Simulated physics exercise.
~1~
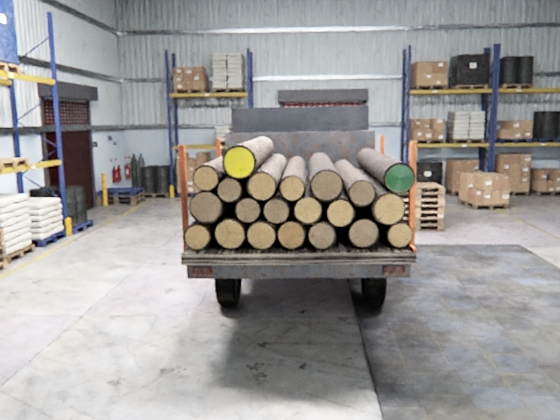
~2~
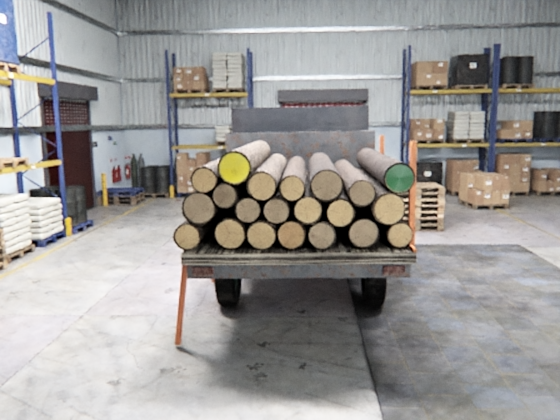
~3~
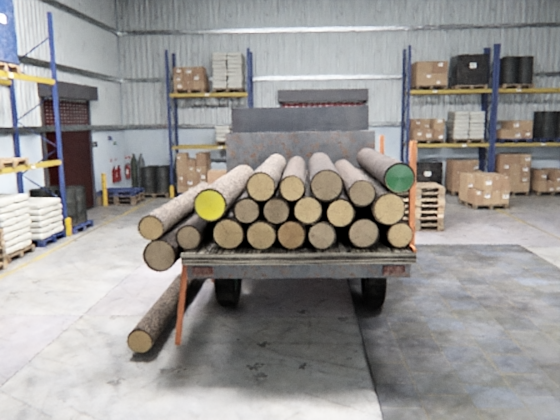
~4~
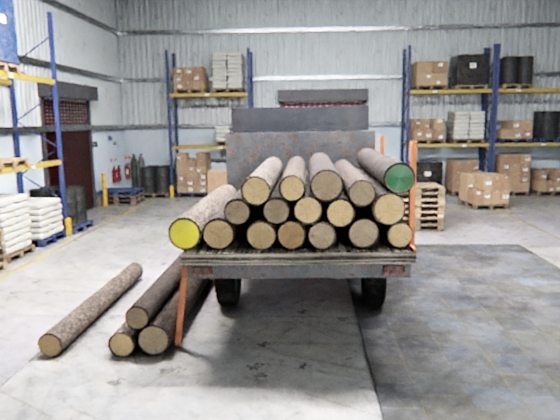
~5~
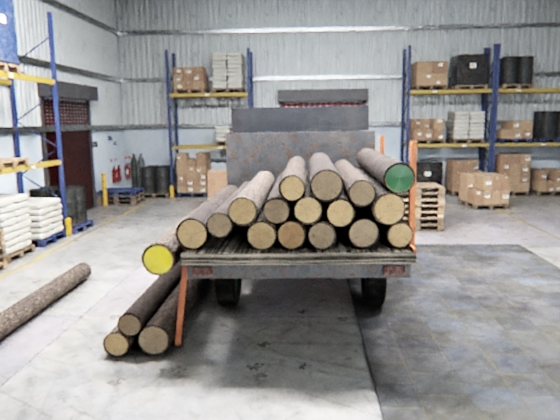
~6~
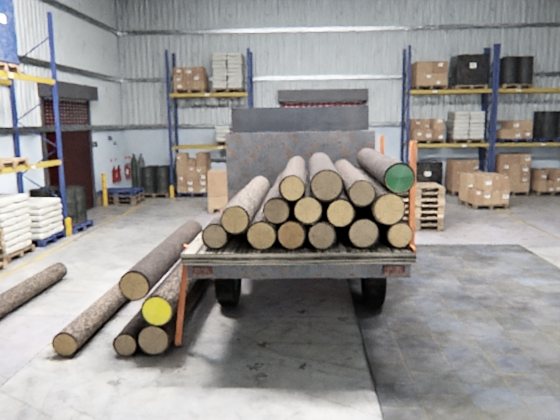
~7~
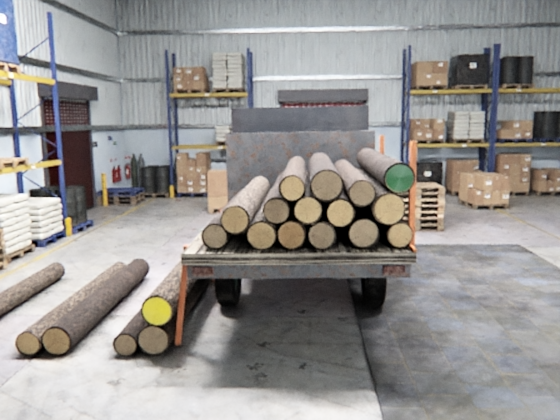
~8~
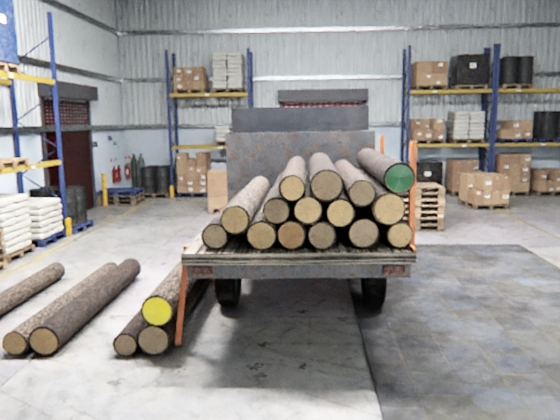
In a warehouse, the left posts on a parked flatbed lorry dropped open and several logs rolled off that side, the yellow-ended one among them, ending up on the floor beside it while the green-ended log stayed on top of the remaining load.
